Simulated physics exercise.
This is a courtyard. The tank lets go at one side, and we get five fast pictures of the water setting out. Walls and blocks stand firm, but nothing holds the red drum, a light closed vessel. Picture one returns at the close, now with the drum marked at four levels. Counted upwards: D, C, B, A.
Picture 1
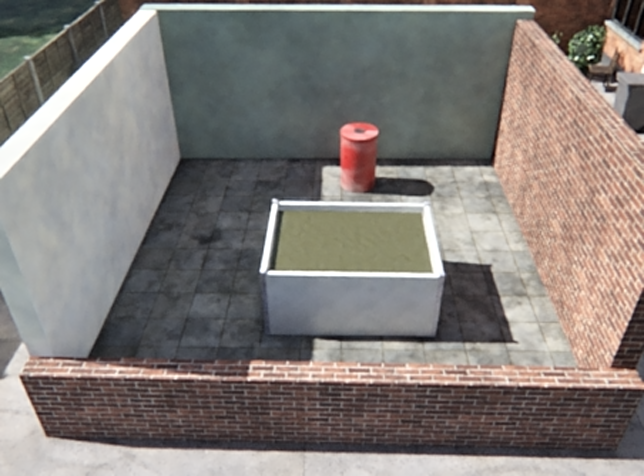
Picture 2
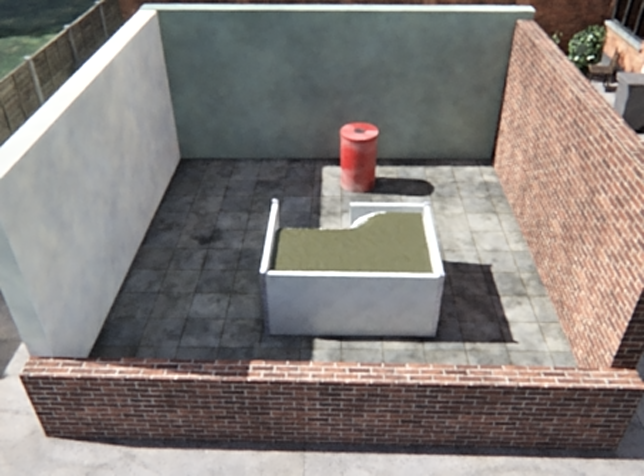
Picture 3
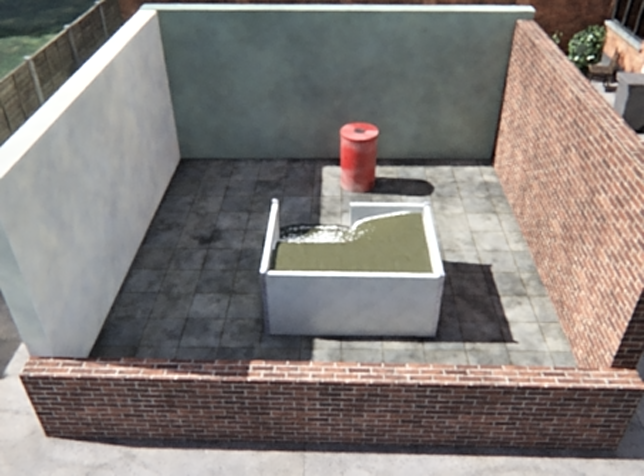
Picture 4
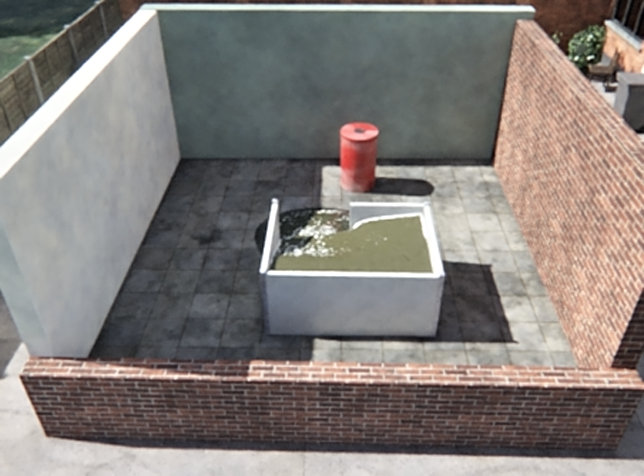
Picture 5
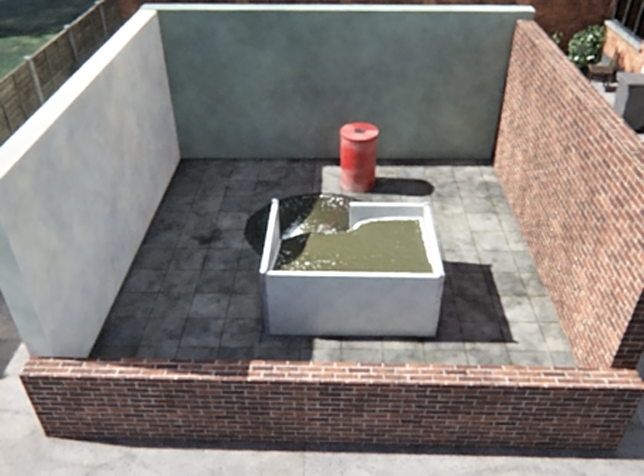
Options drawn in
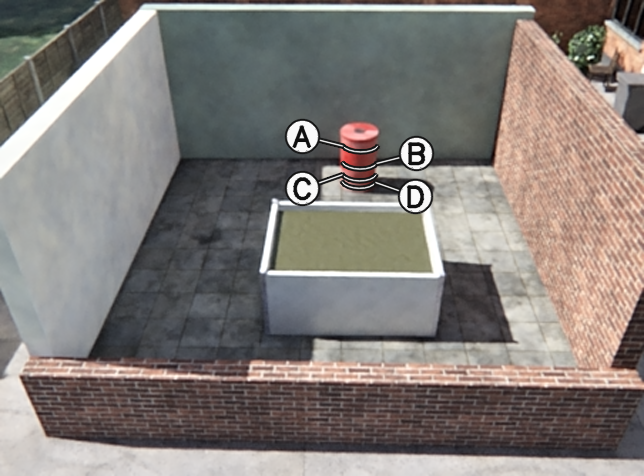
Murky green water pouring out through a gap in the back of a white tank, spreading dark across a walled courtyard's paving.
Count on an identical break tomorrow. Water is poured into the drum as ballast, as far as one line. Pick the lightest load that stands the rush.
B is the one.
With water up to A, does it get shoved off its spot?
No.
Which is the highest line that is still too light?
Here it is line C.
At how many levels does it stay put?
Two.
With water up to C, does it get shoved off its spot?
Yes, that goes wrong.
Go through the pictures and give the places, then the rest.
Lid of the red drum at (360, 131); tank full, its middle at (351, 242).
Water covers 2 % of the ground, mostly out of sight from here.
Water covers 4 % of the ground, mostly out of sight from here.
Water covers 7 % of the ground, mostly out of sight from here.
Lid of the red drum at (360, 131); water covers 10 % of the ground, mostly out of sight from here.
On the marked copy, A at (360, 151); B at (359, 169); C at (359, 180); D at (359, 188); from the bottom up D, C, B, A.
With A, it does not move.
With B, it does not move.
With C, it is pushed about its own width away.
With D, it is pushed about 4 times its own width away.
